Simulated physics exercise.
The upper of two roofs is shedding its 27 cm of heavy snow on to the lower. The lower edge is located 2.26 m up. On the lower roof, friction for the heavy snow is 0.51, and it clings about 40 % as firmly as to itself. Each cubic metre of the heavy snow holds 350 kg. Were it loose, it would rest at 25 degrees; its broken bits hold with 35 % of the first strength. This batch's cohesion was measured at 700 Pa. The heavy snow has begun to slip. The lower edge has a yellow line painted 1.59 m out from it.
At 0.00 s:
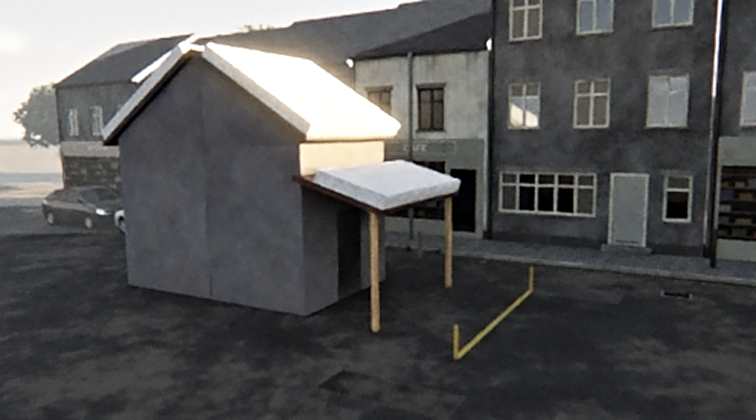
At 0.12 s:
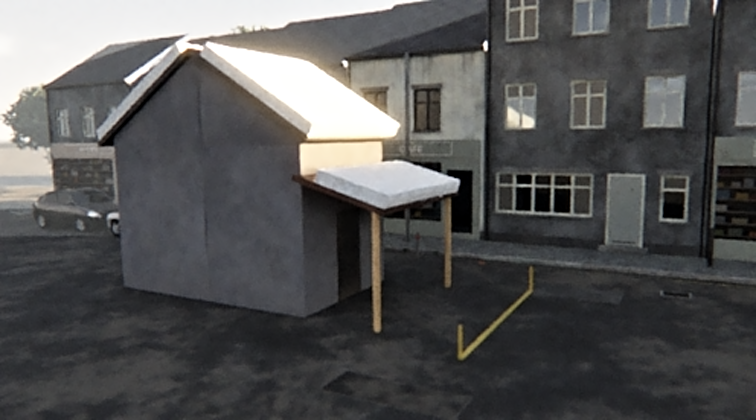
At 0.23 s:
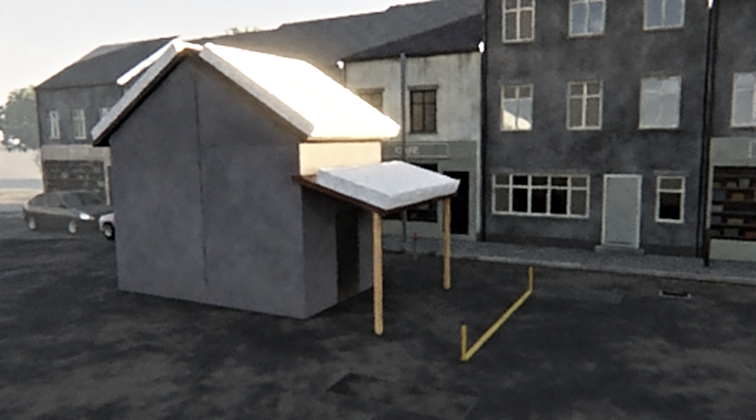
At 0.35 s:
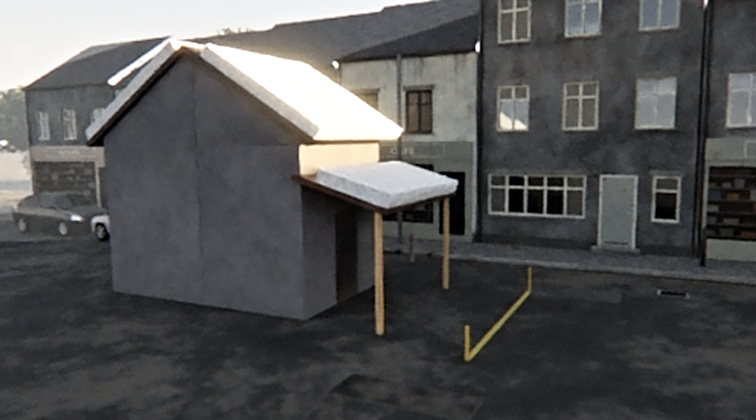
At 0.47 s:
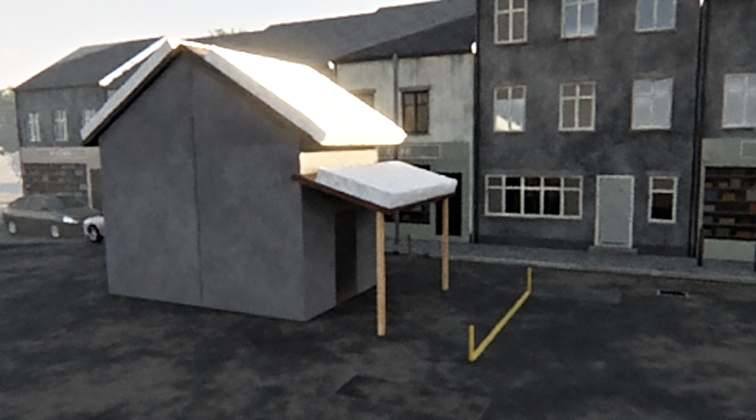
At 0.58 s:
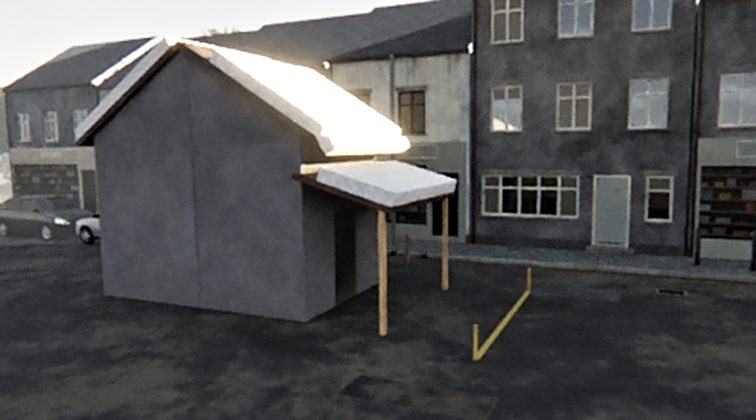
A small grey building stood in a dark yard as the view drifted slowly around it, and the white snow on its main roof slid slightly down to the right, above the snow-covered porch.
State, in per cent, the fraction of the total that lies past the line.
30 per cent.
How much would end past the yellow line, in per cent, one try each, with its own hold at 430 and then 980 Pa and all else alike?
It'd be some 45 percent the first time and some 16 percent the second.
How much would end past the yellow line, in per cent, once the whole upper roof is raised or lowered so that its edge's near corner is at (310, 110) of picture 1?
45 per cent or so.
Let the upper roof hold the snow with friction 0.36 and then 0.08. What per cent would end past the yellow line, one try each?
I'd expect around 12 percent, then around 40 percent.
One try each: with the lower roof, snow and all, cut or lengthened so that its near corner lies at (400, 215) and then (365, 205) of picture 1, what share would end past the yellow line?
Try 1: 20 %; try 2: 40 %.
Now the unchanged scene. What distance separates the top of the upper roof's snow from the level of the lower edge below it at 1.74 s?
It sits some 0.9 m above the lower edge at that time.
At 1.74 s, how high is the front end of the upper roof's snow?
Height: Approx. 0.6 m.
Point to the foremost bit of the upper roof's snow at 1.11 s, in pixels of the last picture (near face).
(382, 182) or thereabouts.
After 1.11 s, none is below the lower edge and 0 % is past the line.
After 1.74 s, 20 % is below the lower edge and 0 % is past the line.
After 2.37 s, 63 % is below the lower edge and 24 % is past the line.
After 3.00 s, 66 % is below the lower edge and 30 % is past the line.
After 3.70 s, 66 % is below the lower edge and 30 % is past the line.
